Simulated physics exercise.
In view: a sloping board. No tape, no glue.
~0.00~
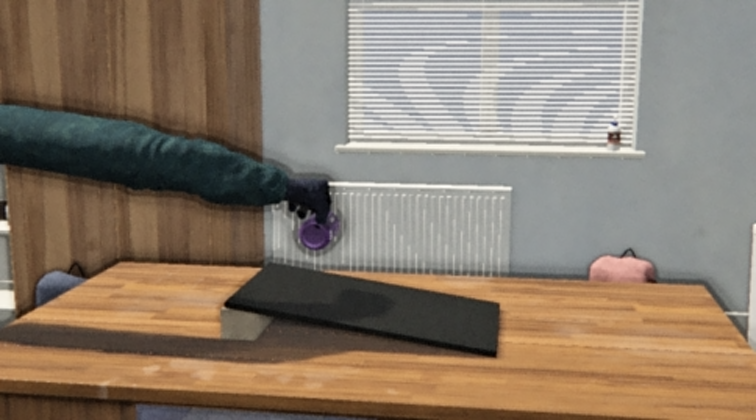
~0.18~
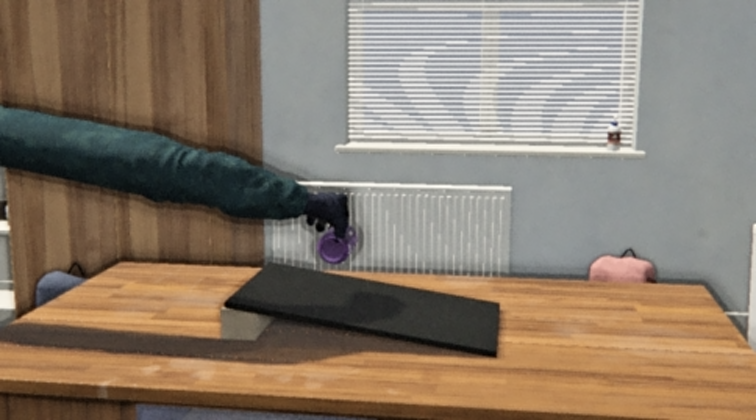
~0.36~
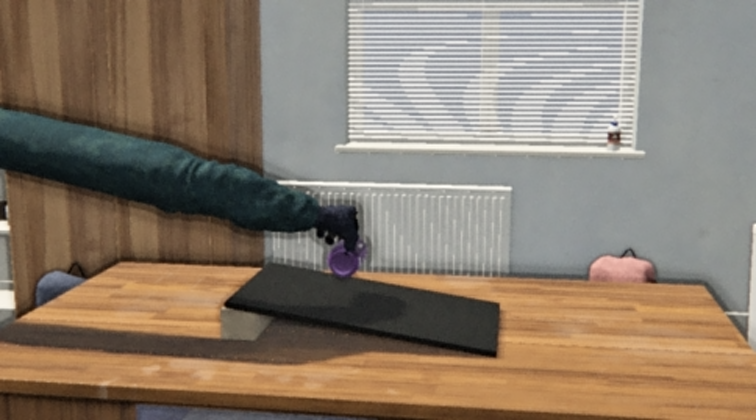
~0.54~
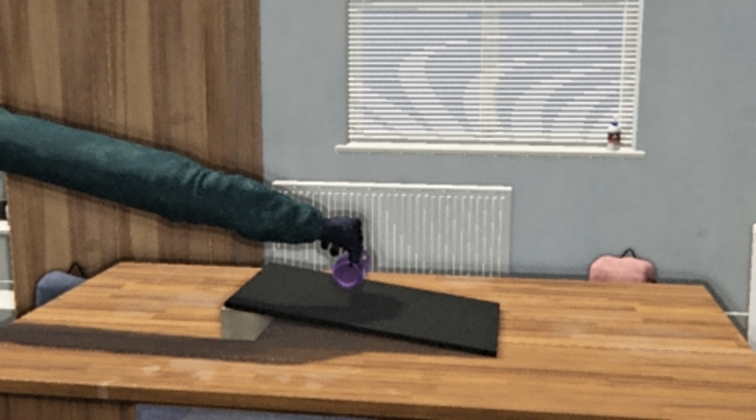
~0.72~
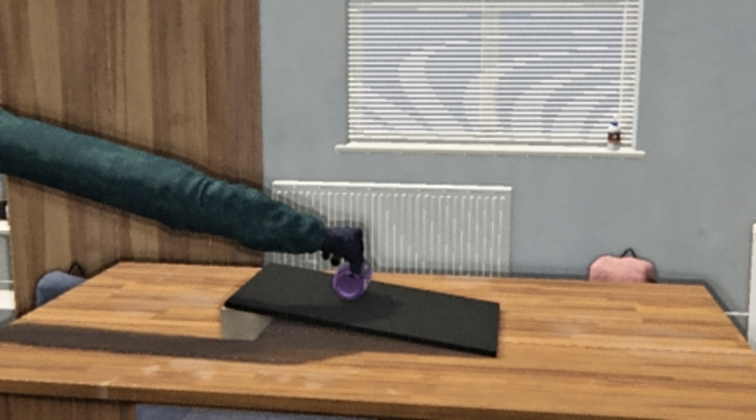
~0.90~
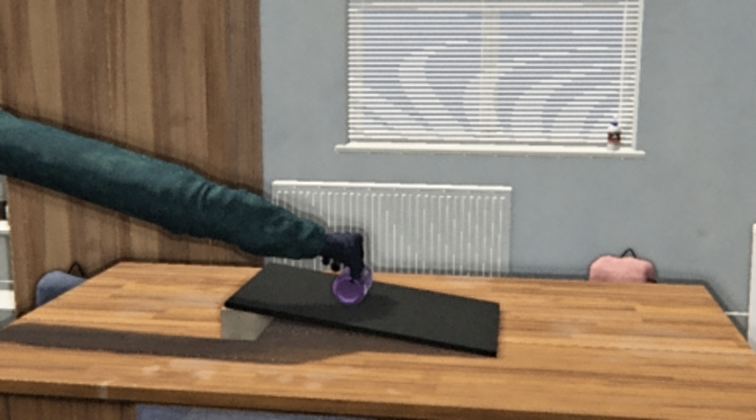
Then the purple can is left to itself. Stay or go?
The purple can runs down the board.
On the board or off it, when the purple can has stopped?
The purple can leaves the board.
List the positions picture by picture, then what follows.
Still above its spot; purple can (320, 229), in the first picture.
Still above its spot; purple can (338, 243), in the second picture.
Still above its spot; purple can (348, 256), in the third picture.
Still above its spot; purple can (353, 267), in the fourth picture.
Still above its spot; purple can (354, 278), in the fifth picture.
In place under the hand; purple can (354, 283), in the sixth picture.
Around 2.10 s, purple can now off the board.
Around 2.80 s, things are still on the move.
Finally (3.3 s), off the board, purple can. The purple can goes downhill.
